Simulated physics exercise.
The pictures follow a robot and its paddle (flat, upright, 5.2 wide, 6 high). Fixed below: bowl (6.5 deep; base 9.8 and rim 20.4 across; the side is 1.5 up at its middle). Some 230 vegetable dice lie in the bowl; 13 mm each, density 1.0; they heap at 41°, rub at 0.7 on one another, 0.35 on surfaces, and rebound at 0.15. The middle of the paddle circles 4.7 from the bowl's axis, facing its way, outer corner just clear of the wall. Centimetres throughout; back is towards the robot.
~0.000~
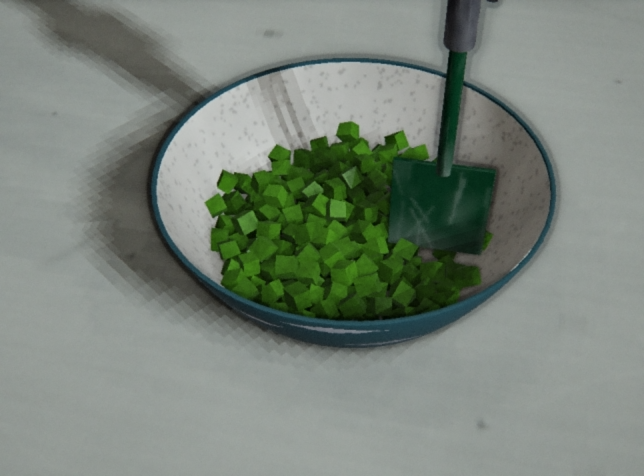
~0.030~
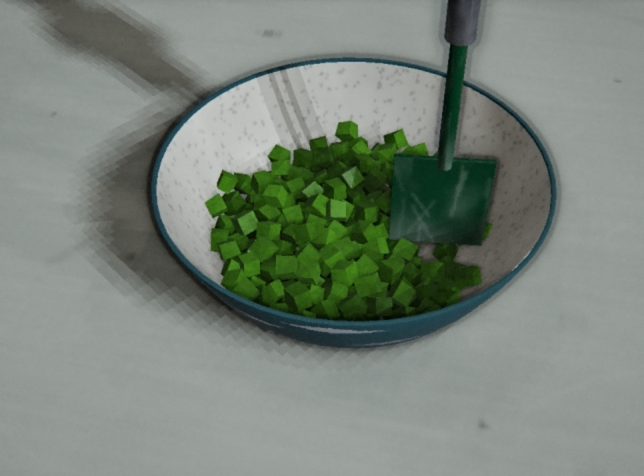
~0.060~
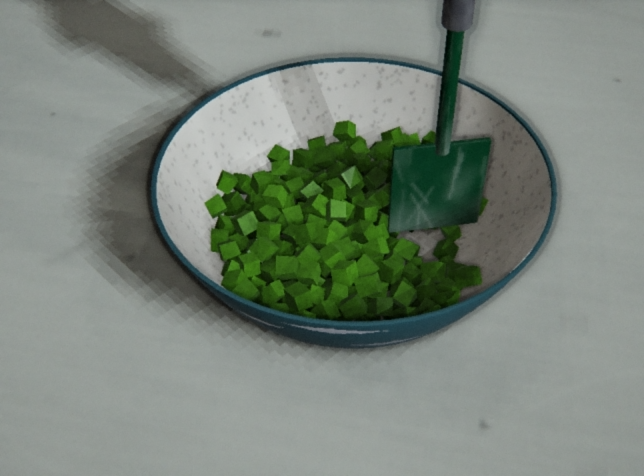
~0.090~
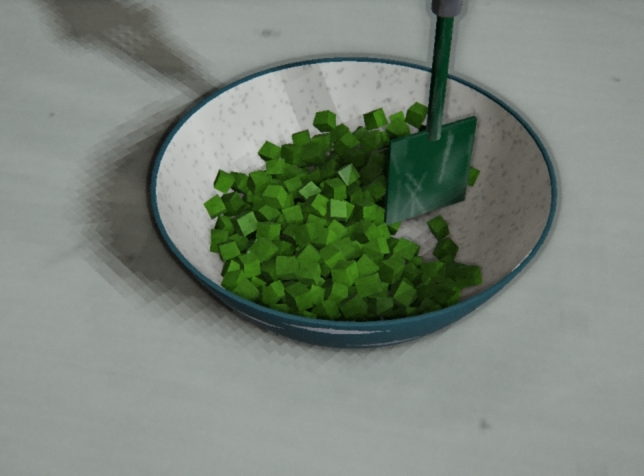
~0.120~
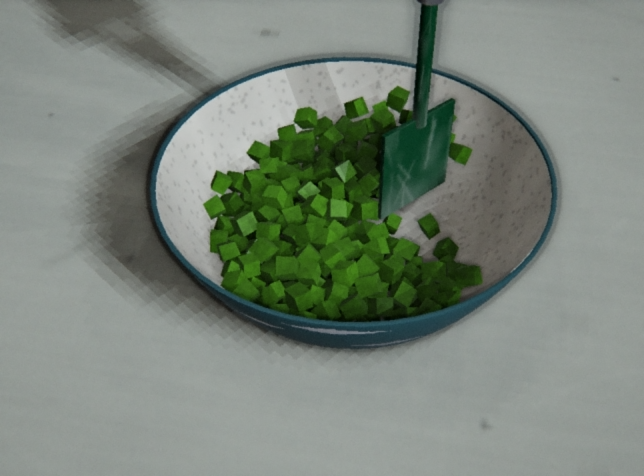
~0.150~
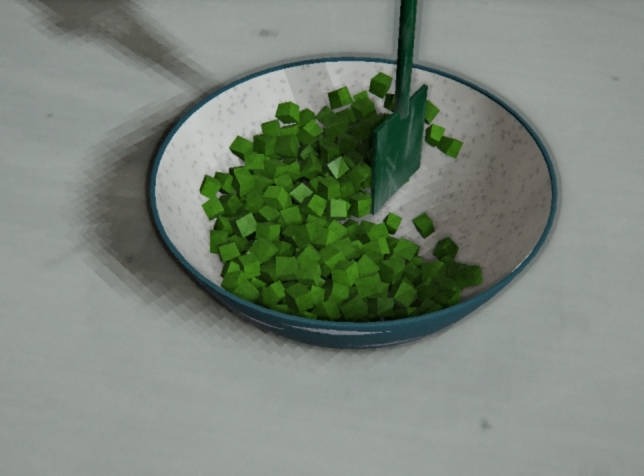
A speckled bowl with a blue rim held a heap of small green cubes while a dark green paddle swept toward the back and left, turning edge-on and pushing some cubes up the far side.
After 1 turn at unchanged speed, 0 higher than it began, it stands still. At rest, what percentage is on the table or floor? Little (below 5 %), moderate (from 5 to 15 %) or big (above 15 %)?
On the table or floor the share is moderate, from 5 to 15 %.
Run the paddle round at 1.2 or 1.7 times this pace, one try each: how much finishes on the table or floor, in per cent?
Some 20 and 35 per cent.
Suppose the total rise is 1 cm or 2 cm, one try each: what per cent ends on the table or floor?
About 10 and 10 per cent.
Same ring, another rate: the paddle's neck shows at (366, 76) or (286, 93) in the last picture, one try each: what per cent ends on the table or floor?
Some 25 and 55 per cent.
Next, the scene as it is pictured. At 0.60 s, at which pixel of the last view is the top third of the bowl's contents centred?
Around (468, 254).
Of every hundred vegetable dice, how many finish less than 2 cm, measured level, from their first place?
Roughly 5 per cent.
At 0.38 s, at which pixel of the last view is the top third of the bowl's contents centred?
At about (220, 229).
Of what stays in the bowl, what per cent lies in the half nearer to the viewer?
Some 20 per cent.
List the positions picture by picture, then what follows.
Paddle neck at (447, 141), 0° round; upper third of the load around (333, 212), from x 215 to 480, top at y 130; 228 in the bowl, in the first frame.
Paddle neck at (448, 135), 6° round; upper third of the load around (333, 210), from x 215 to 480, top at y 130, in the second frame.
Paddle neck at (445, 120), 20° round; upper third of the load around (335, 210), from x 215 to 475, top at y 130, in the third frame.
Paddle neck at (436, 106), 35° round; upper third of the load around (341, 191), from x 215 to 470, top at y 115, in the fourth frame.
Paddle neck at (422, 94), 50° round; upper third of the load around (331, 182), from x 215 to 470, top at y 100, in the fifth frame.
Paddle neck at (403, 84), 66° round; upper third of the load around (322, 169), from x 210 to 470, top at y 85; 228 in the bowl, in the sixth frame.
After 0.38 s, 179° round, highest piece 8 above the table; 225 in the bowl, 3 in flight or on the tool.
After 0.60 s, 293° round, highest piece 8 above the table; 214 in the bowl, 9 on the table or floor, 5 in flight or on the tool.
After 0.91 s, 0° round, highest piece 7 above the table; 206 in the bowl, 22 on the table or floor.
After 1.61 s, 0° round, highest piece 7 above the table; 206 in the bowl, 22 on the table or floor.
At rest, 206 in the bowl, 22 on the table or floor. That is 10 % on the table or floor.
